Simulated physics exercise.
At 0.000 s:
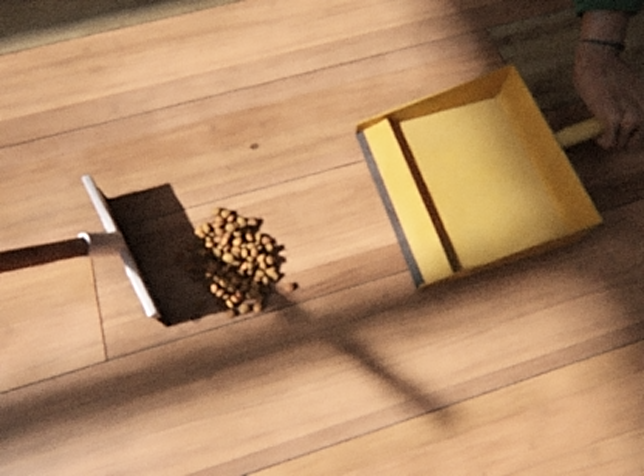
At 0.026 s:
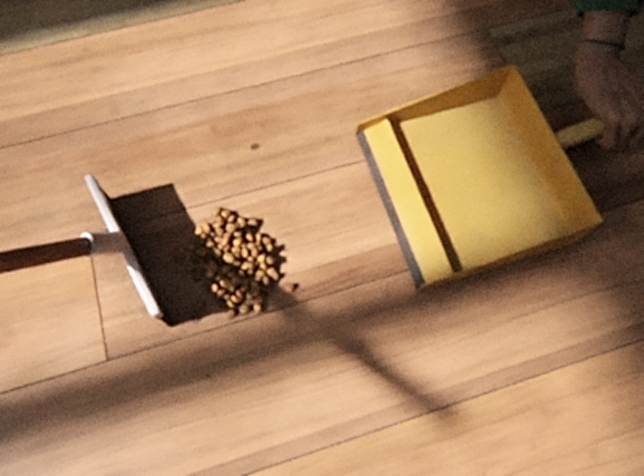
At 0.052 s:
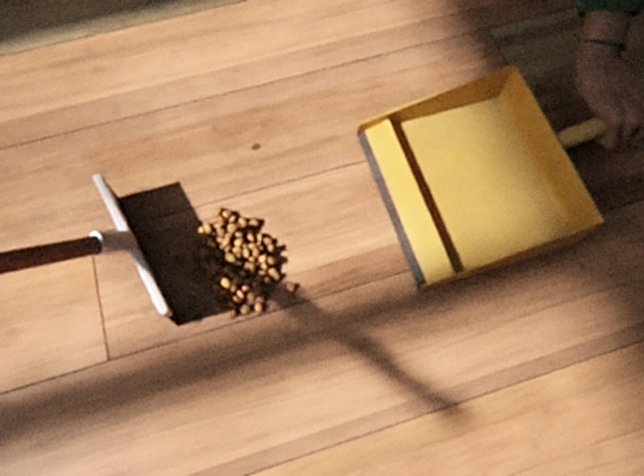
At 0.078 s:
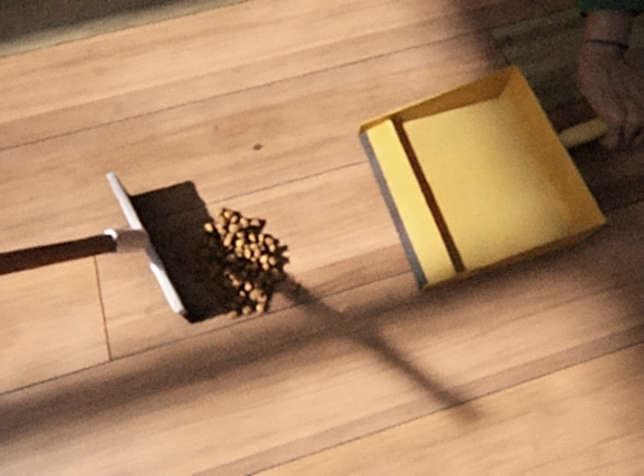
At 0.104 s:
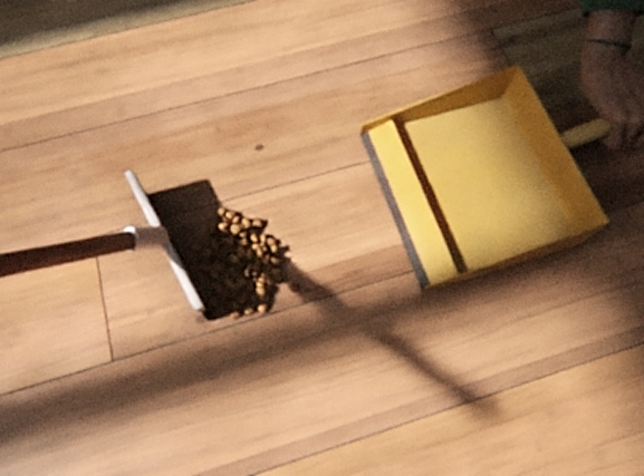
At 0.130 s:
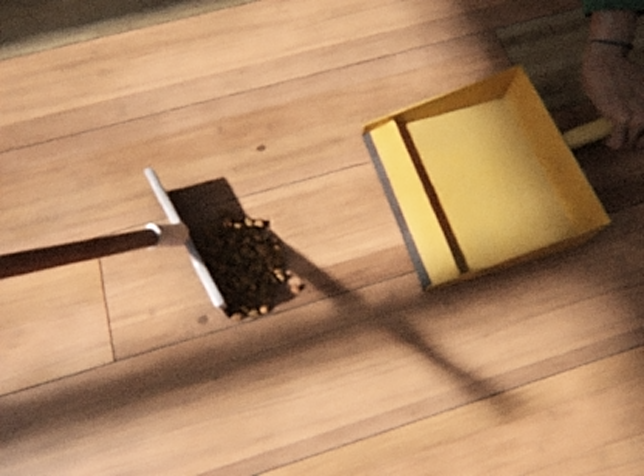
On a sunlit wooden floor, a flat blade sliding right into a pile of small brown pieces while a hand holds a yellow dustpan.
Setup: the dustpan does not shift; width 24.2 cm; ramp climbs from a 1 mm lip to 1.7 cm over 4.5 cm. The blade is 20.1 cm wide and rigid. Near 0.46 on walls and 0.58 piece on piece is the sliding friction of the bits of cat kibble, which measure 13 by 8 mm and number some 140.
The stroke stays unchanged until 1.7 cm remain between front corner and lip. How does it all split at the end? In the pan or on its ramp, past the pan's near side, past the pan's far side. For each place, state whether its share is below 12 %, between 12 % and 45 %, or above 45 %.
Pan: Between 12 % and 45 %; near side: Below 12 %; far side: Below 12 %.
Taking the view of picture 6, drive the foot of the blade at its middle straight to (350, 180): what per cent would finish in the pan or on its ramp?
Close to 30 in a hundred.
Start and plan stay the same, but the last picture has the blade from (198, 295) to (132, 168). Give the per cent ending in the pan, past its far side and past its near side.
You'd see pan at 20, far at 5 and near at 0.
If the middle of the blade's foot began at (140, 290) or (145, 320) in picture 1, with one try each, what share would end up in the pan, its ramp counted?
Some 20 and 15 per cent.
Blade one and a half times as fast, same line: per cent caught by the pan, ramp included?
It would be around 55 percent.
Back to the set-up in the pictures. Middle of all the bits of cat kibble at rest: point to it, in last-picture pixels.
Roughly pixel (390, 217).
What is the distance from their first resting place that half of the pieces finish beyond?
Roughly 20 cm.
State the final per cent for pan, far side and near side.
The pan ends at 25 per cent, the near side at 5 per cent and the far side at 5 per cent.
After 0.27 s, middle of the blade 15 cm from the lip; 0 % over the lip, far side 0 %, near side 5 %.
After 0.37 s, middle of the blade 7 cm from the lip; 0 % over the lip, far side 0 %, near side 5 %.
Then, at 0.60 s, middle of the blade 4 cm from the lip; 25 % over the lip, far side 5 %, near side 5 %.
By 1.1 s all is still; pan 25 %, near side 5 %, far side 5 %, in front of the lip or behind the blade 65 %.
